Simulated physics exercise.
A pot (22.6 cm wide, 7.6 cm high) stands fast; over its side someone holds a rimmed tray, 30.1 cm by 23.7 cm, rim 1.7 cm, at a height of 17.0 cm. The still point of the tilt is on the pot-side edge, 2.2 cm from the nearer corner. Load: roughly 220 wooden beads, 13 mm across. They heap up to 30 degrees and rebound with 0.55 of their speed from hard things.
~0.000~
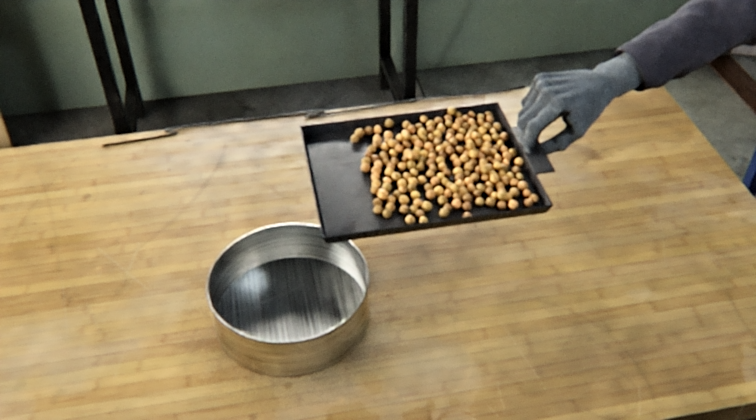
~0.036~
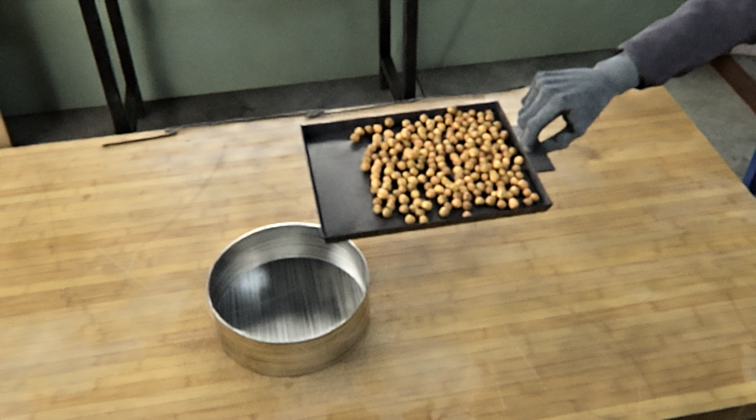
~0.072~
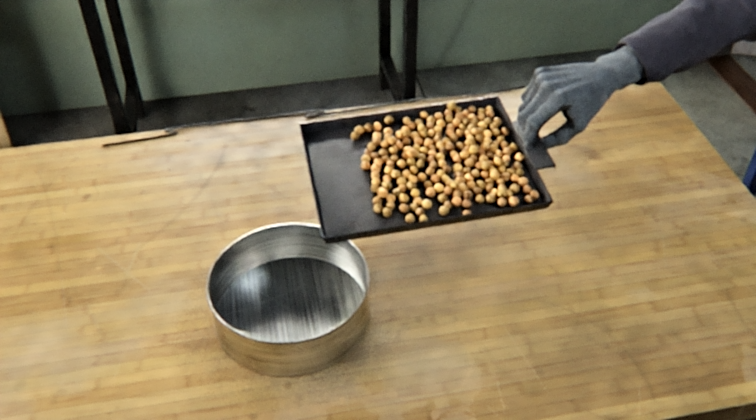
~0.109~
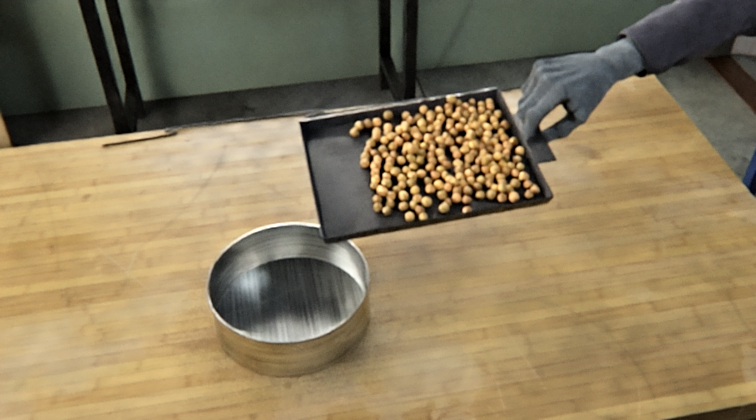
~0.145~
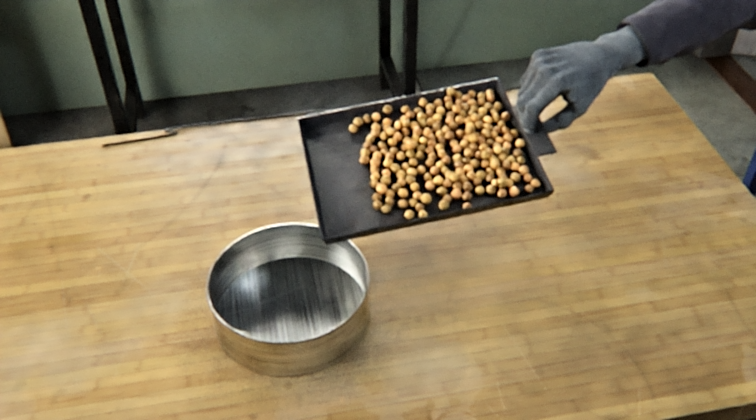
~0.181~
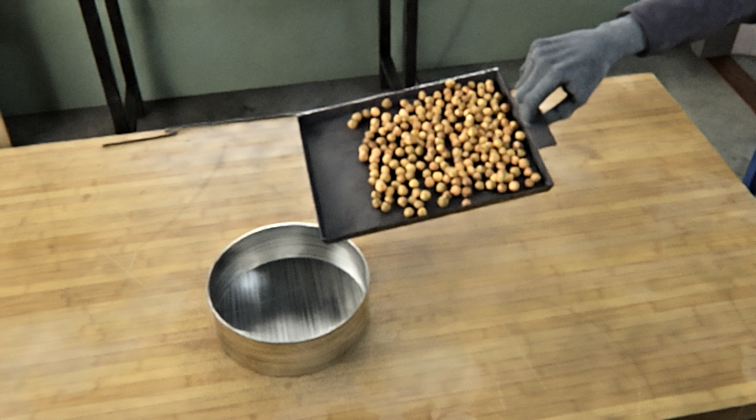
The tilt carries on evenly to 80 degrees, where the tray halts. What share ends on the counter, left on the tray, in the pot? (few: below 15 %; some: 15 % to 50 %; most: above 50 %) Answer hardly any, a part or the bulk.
On the counter: Hardly any; left on the tray: Hardly any; in the pot: The bulk.
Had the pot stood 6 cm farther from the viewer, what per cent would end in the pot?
In that case some 40 per cent.
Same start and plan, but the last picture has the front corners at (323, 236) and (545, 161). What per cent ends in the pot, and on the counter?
Pot 75, counter 25.
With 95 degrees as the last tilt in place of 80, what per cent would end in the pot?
It would be near 95 per cent.
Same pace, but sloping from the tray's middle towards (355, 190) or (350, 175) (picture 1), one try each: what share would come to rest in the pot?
Some 90 and 45 per cent.
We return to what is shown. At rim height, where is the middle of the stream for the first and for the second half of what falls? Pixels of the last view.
At about (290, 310), then at (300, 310).
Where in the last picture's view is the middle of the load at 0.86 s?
Near (316, 224).
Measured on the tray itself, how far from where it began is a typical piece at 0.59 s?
Some 11 cm.
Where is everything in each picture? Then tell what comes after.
In the first frame, tray tilt 0 degrees, front corners at (326, 234) and (548, 203); middle of the pieces at (440, 161); pot at (288, 279).
In the second frame, tray tilt 0 degrees, front corners at (326, 234) and (548, 202); middle of the pieces at (440, 160).
In the third frame, tray tilt 2 degrees, front corners at (326, 234) and (548, 199); middle of the pieces at (440, 158).
In the fourth frame, tray tilt 4 degrees, front corners at (326, 235) and (549, 195), lowest corner left front; middle of the pieces at (440, 153).
In the fifth frame, tray tilt 7 degrees, front corners at (325, 236) and (549, 188), lowest corner left front; middle of the pieces at (440, 148).
In the sixth frame, tray tilt 10 degrees, front corners at (325, 236) and (549, 183), lowest corner left front; middle of the pieces at (439, 142); pot at (288, 279). Its pace works out near 85 degrees a second.
Then, at 0.59 s, tilt 44 degrees; the tray holds 100 %, the pot 0 %.
Then, at 0.86 s, tilt 66 degrees; the tray holds 60 %, the pot 15 %.
Then, at 1.24 s, tilt 80 degrees; the tray holds 5 %, the pot 80 %.
At rest (2.6 s), counter 5 %, tray 0 %, pot 95 %.
